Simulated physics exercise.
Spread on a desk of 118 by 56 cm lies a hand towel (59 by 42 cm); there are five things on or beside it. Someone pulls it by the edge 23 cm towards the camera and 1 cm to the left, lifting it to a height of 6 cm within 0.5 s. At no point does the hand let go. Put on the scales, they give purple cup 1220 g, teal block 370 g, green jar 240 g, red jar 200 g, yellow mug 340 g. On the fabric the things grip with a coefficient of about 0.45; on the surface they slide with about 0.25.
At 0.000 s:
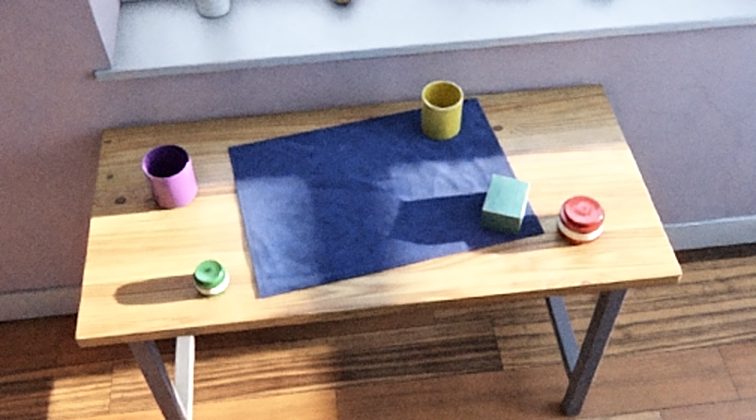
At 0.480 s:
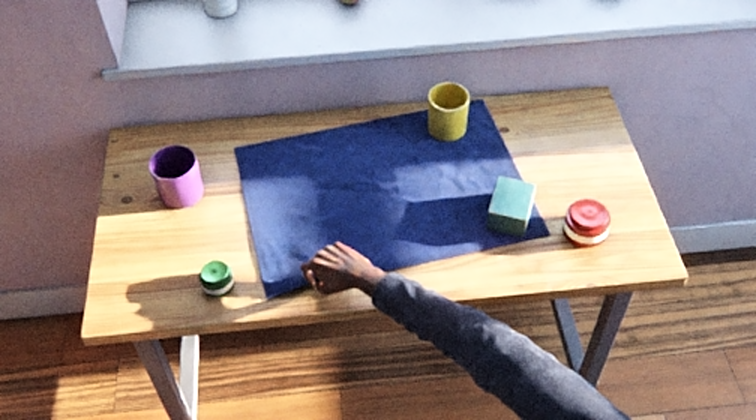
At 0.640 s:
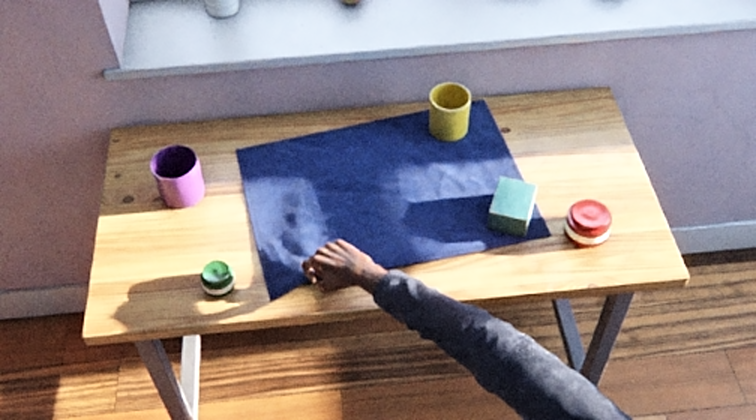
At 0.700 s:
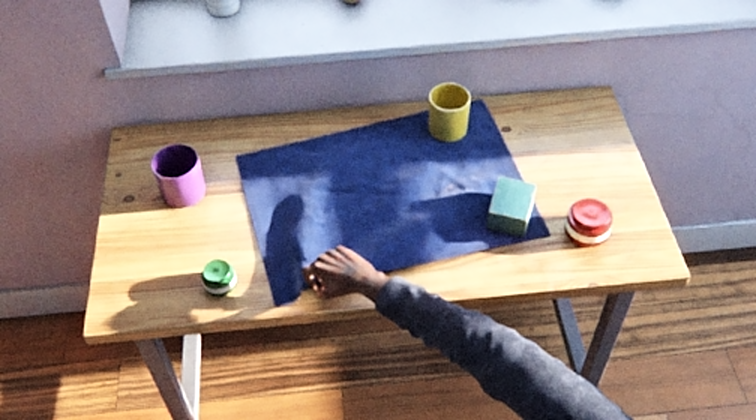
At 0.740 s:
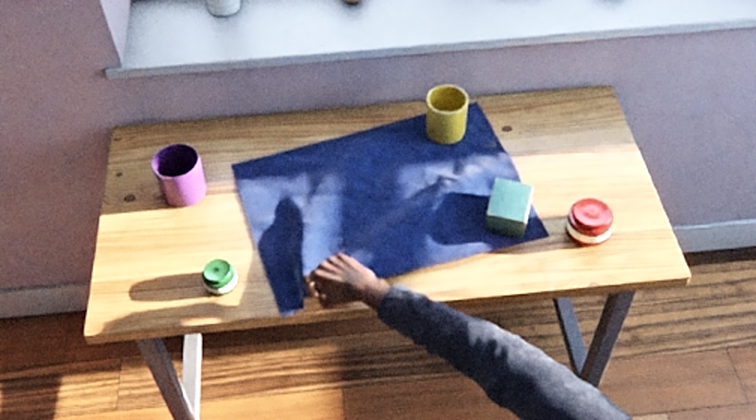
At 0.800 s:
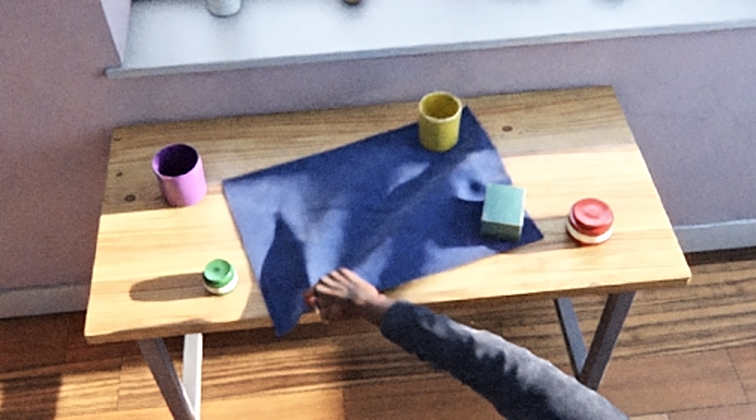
On a wooden desk, a hand gripped the near edge of a dark blue towel and tugged it slightly forward and left, wrinkling it, while the yellow mug and teal block shifted a little with it.
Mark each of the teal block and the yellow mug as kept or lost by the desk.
Teal block: Kept; yellow mug: Kept.
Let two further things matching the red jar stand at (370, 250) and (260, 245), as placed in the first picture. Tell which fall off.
The first one tips off, and the other tips off.
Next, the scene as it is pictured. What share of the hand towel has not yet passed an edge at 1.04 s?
Some 80 in a hundred.
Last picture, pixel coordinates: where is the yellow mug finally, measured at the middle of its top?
Somewhere around (390, 164) is where it ends up.
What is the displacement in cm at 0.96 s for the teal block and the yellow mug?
I'd put the teal block at some 10 centimetres and the yellow mug at some 15 centimetres.
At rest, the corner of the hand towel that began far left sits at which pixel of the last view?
In the final picture it's somewhere around (225, 240).
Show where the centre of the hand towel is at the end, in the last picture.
I'd point to about (334, 266).
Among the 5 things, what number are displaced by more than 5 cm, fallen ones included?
The total comes out at 2.
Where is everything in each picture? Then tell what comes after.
In the first frame, shows, teal block (507, 196); yellow mug (443, 95); hand towel corners (261, 299) (228, 148) (476, 98).
In the second frame, shows, hand towel corners (234, 148) (482, 99); grip (315, 283).
In the third frame, shows, hand towel corners (236, 150) (484, 99); grip (316, 281).
In the fourth frame, shows, yellow mug (450, 97); hand towel corners (235, 156) (482, 99); grip (317, 287).
In the fifth frame, shows, teal block (511, 199); yellow mug (447, 99); hand towel corners (231, 165) (477, 102); grip (317, 295).
In the sixth frame, shows, teal block (504, 204); yellow mug (440, 106); hand towel corners (222, 181) (467, 105) (544, 238); grip (318, 310).
After 0.88 s, 90 % of the hand towel is still over the top; yellow mug 10 cm off its start, teal block 6 cm off its start.
After 0.96 s, 85 % of the hand towel is still over the top; yellow mug 15 cm off its start, teal block 10 cm off its start.
After 1.04 s, 80 % of the hand towel is still over the top; yellow mug 20 cm off its start at (402, 151), teal block 13 cm off its start at (473, 230).
After 1.12 s, 75 % of the hand towel is still over the top; yellow mug 23 cm off its start, teal block 14 cm off its start.
After 2.72 s, 75 % of the hand towel is still over the top; yellow mug 25 cm off its start at (390, 164), teal block 15 cm off its start at (468, 237).
